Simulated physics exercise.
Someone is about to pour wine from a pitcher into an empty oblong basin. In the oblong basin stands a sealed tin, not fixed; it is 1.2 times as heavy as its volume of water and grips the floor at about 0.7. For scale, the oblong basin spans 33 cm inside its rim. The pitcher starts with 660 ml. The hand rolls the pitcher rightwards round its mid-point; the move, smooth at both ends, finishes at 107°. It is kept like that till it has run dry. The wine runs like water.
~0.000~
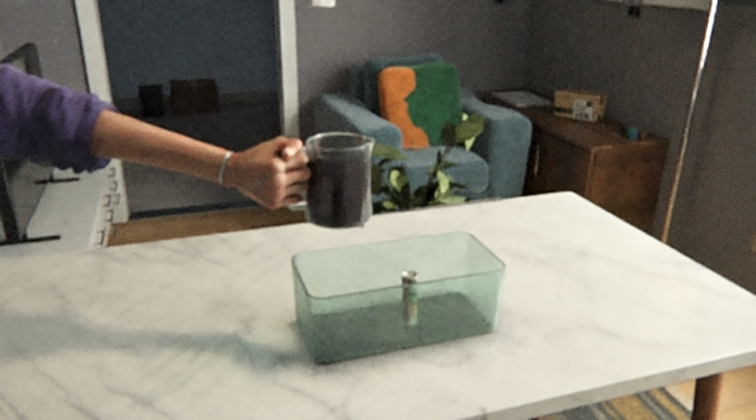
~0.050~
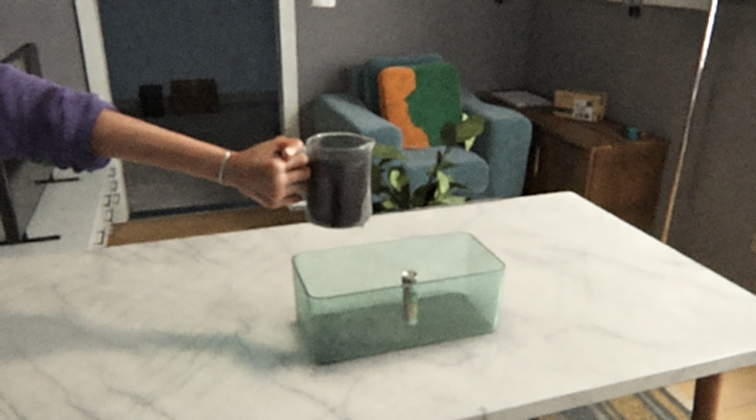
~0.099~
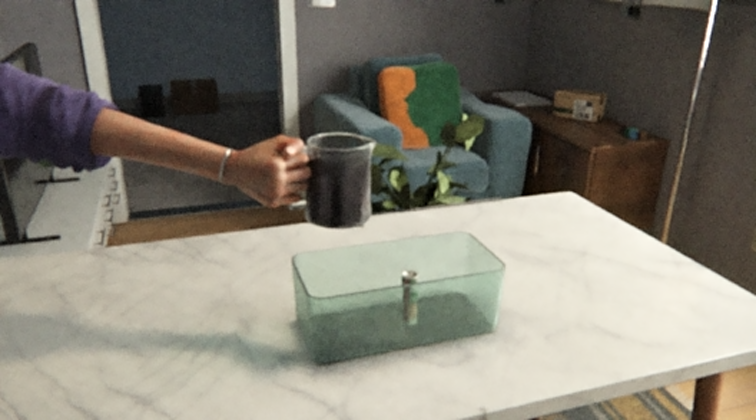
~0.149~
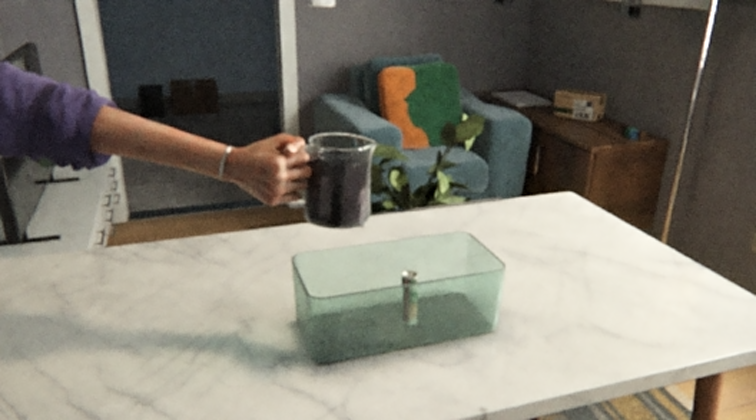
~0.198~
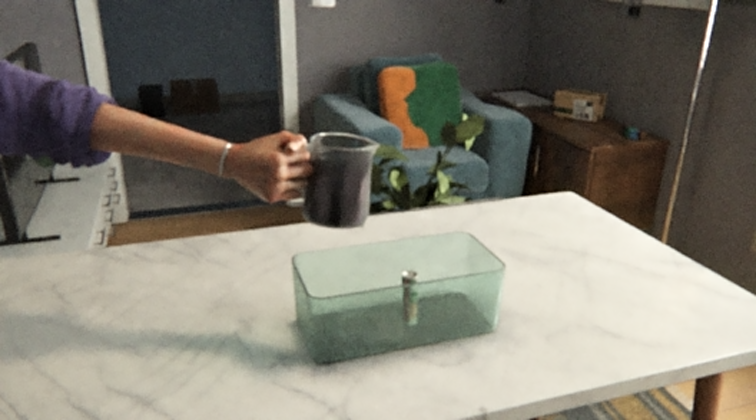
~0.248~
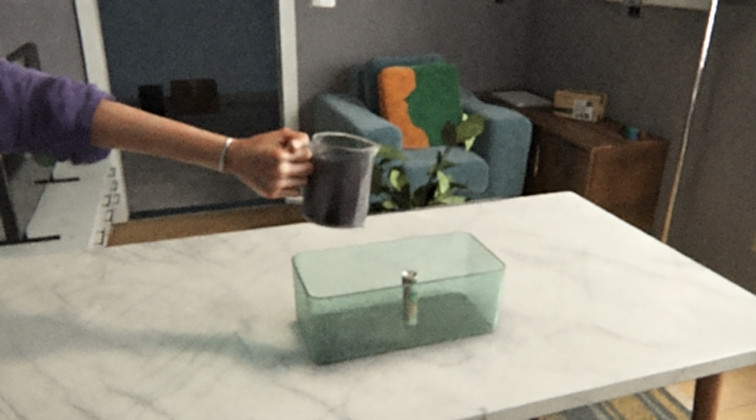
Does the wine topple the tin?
The tin remains upright.
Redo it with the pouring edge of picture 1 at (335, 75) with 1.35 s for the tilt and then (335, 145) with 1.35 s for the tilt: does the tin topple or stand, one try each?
First it topples; then it topples.
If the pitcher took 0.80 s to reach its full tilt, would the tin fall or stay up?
Then it keeps standing.
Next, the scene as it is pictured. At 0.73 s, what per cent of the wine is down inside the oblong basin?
About 1 per cent.
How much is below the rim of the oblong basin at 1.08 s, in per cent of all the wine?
Some 38 per cent.
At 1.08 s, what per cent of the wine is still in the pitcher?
Near 40 in a hundred.
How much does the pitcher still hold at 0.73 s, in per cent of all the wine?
Near 90 in a hundred.
Then, 0.73 s in, the tilt is 60° and 89 per cent is still to pour; the tin stands where it began.
Then, 1.08 s in, the tilt is 97° and 39 per cent is still to pour; the tin stands where it began.
Then, 1.45 s in, the tilt is 107° and 4 per cent is still to pour; the tin stands where it began.
Then, 1.85 s in, the tilt is 107° and 0 per cent is still to pour; the tin stands where it began.
Finally, the tin stands where it began.
